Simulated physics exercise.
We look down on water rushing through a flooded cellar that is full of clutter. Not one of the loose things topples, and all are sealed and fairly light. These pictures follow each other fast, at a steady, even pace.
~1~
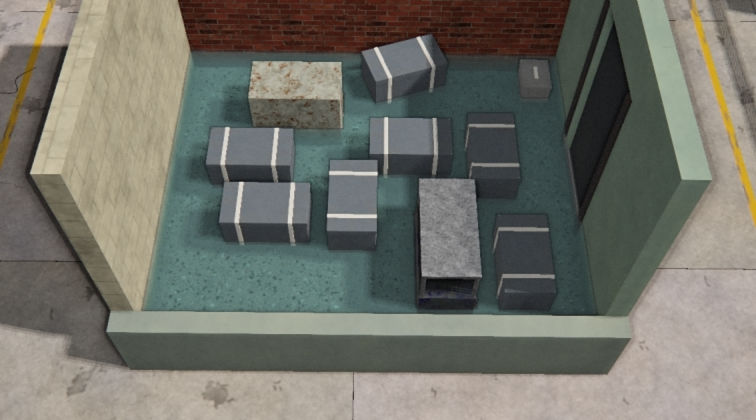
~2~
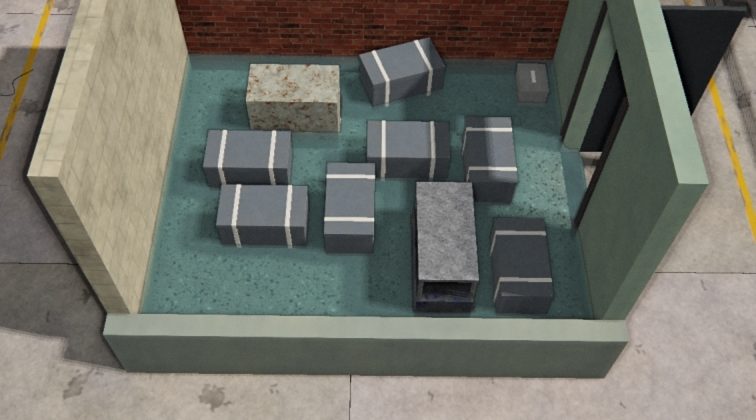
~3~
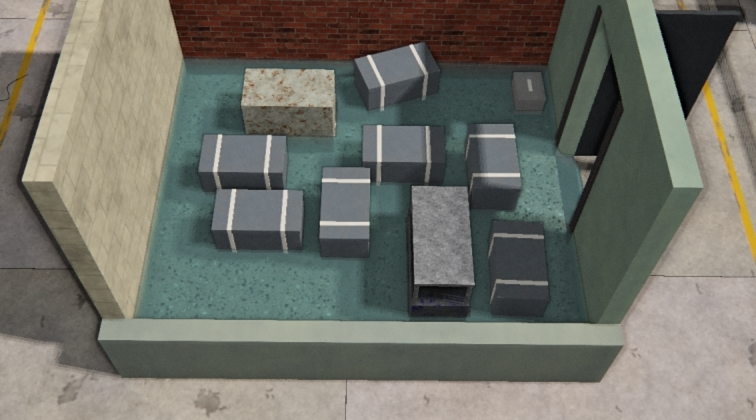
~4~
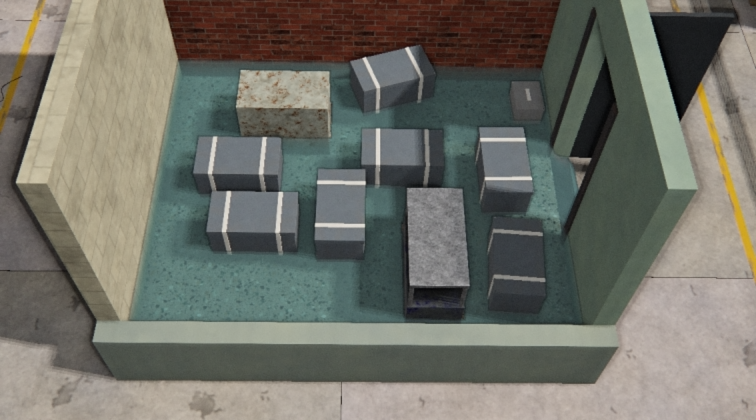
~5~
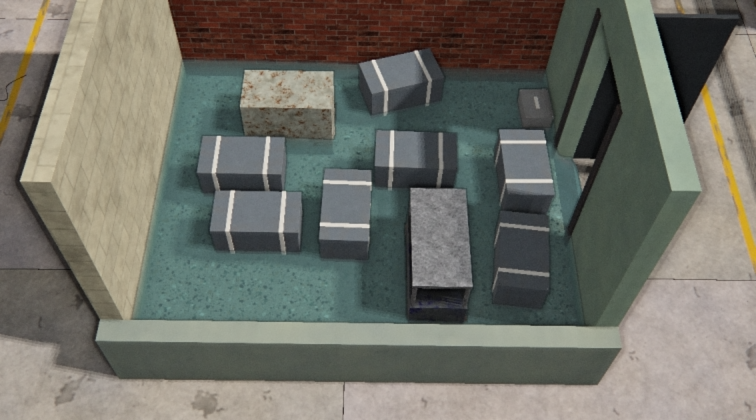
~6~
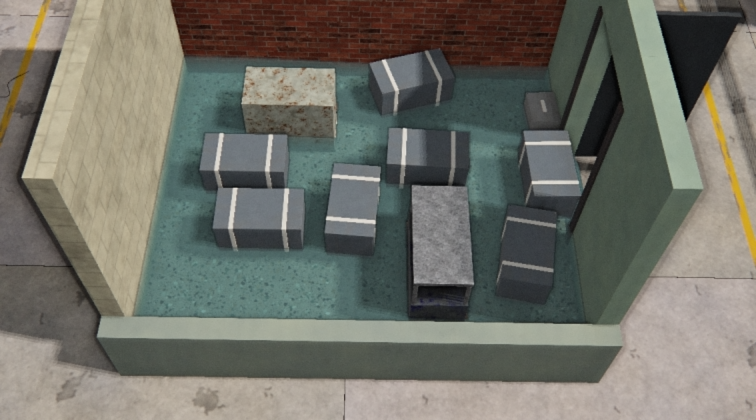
At first, grey strapped trunks, a speckled block and a dark stone-topped piece sit scattered in a walled, flooded room as a dark door swings outward on the right. Then a trunk near the doorway drifts slightly toward the viewer, and afterward several trunks shift modestly rightward, some turning slightly.
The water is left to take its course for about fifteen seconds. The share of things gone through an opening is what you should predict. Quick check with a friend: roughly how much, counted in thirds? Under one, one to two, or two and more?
Two or more thirds.
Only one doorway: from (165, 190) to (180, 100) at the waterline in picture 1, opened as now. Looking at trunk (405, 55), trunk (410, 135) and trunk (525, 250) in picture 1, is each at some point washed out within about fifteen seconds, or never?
One by one as named: Doesn't escape, gets away and doesn't escape.
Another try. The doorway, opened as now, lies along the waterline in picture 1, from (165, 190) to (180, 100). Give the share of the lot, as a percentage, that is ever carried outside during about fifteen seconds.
I reckon close to 50 per cent.
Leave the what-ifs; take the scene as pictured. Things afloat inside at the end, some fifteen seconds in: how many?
Result - 2.
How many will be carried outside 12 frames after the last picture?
The number I arrive at is 4.
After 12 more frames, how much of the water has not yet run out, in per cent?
Estimate: Near 70 in a hundred.
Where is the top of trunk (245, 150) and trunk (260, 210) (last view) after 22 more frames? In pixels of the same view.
Approximately (368, 145), then (379, 182).
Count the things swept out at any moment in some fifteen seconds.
The total is 6.
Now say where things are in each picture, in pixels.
In the first frame, a trunk at (494, 145), afloat; a tote at (536, 73) floats; 0 of 8 have shifted.
In the second frame, a trunk at (491, 149), afloat; a tote at (533, 77) floats; 0 of 8 have shifted.
In the third frame, a trunk at (494, 155) floats, close to its start; a tote at (530, 86) floats, close to its start; 1 of 8 have shifted.
In the fourth frame, a trunk at (506, 159) floats, close to its start; a tote at (528, 95) floats, close to its start; 3 of 8 have shifted.
In the fifth frame, a trunk at (526, 161) floats, a stride from its start; a tote at (537, 103), afloat, close to its start; 5 of 8 have shifted.
In the sixth frame, a trunk at (551, 163) floats, a stride from its start; a tote at (544, 107) floats, a stride from its start; 6 of 8 have shifted.
A moment on, 1 of 8 are out; 7 afloat.
Next, 4 of 8 are out; 4 afloat.
Later, 6 of 8 are out; 2 afloat.
In the end, 6 of 8 are out; 2 afloat.
